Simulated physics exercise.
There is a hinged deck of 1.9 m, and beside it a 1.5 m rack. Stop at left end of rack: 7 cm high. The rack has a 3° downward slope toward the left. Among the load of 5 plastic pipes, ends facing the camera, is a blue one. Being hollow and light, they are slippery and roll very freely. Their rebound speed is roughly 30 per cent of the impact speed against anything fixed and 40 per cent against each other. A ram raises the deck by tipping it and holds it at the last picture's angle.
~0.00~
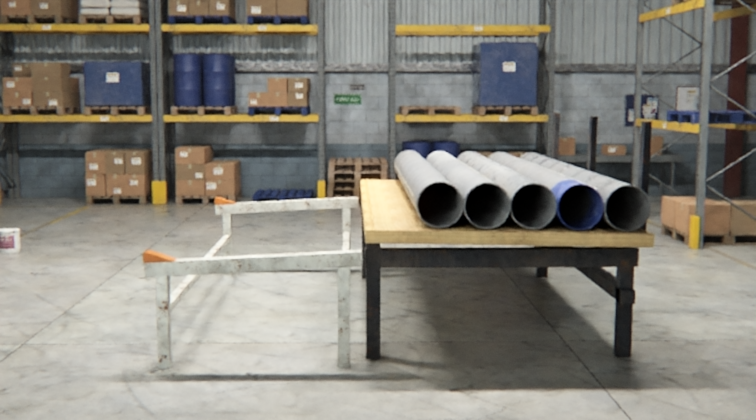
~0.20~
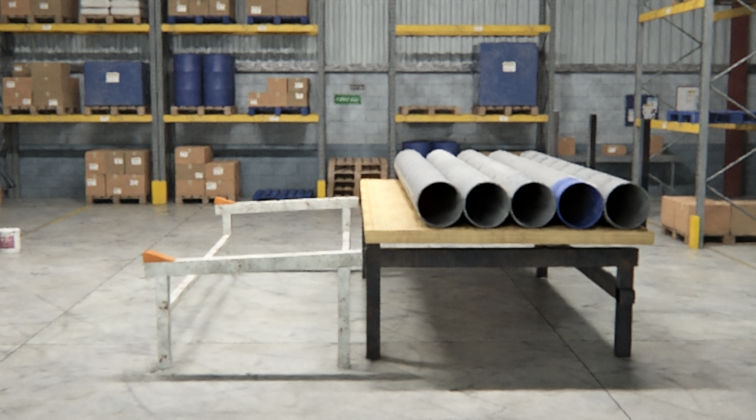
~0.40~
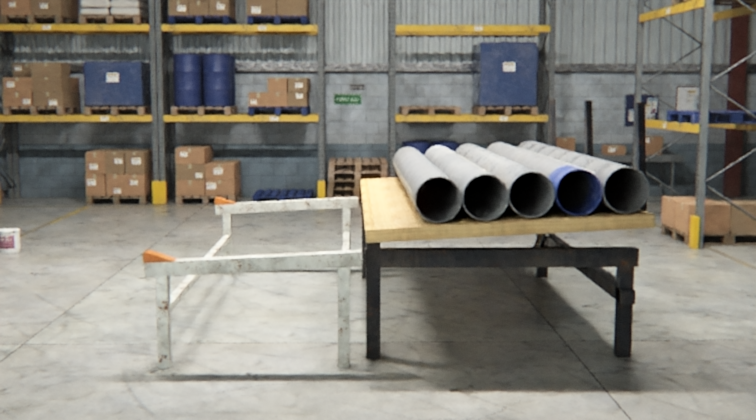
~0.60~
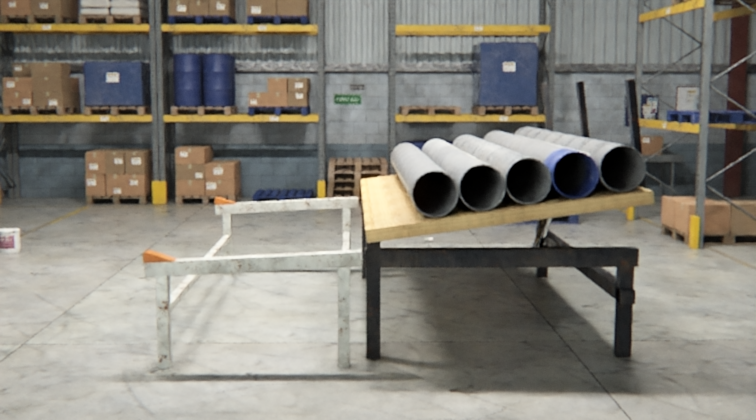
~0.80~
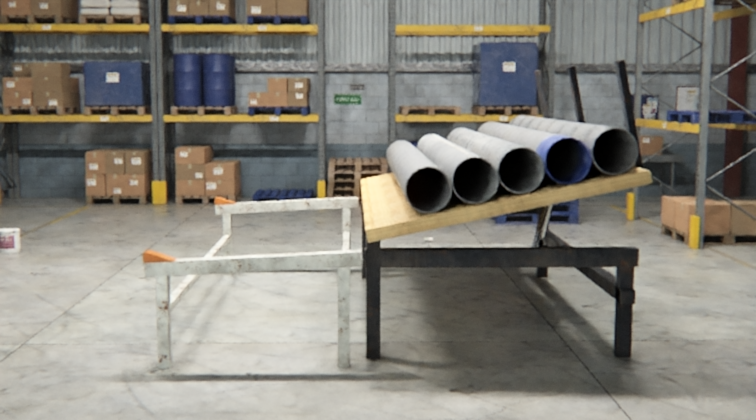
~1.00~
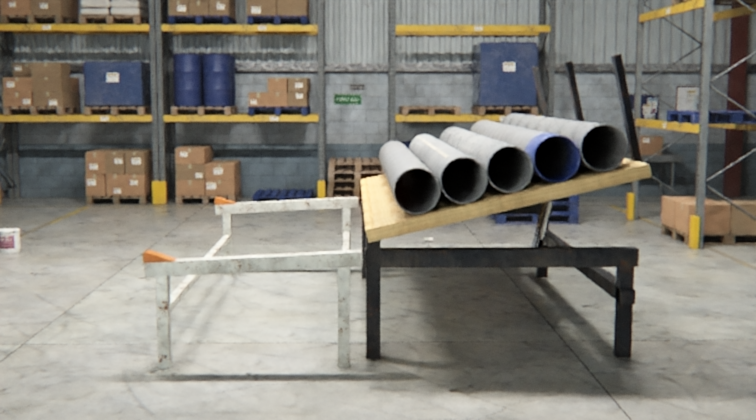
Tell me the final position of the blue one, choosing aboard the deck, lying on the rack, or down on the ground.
Down on the ground.
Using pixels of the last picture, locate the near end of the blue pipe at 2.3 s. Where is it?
Near (358, 205).
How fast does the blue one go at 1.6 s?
1.0 m/s, give or take.
After 1.6 s, blue is on the deck, 90 cm from the hinge, rolling left; 0 past the stop so far.
After 2.3 s, blue is on the rack, 150 cm from the rack's far end, rolling left; 0 past the stop so far.
After 3.2 s, blue is on the rack, 55 cm from the rack's far end, rolling left; 2 past the stop so far.
After 4.1 s, blue is over the stop and falling; 4 past the stop so far.
At the end (10.9 s), blue is beyond the stop, on the ground; 4 past the stop so far.
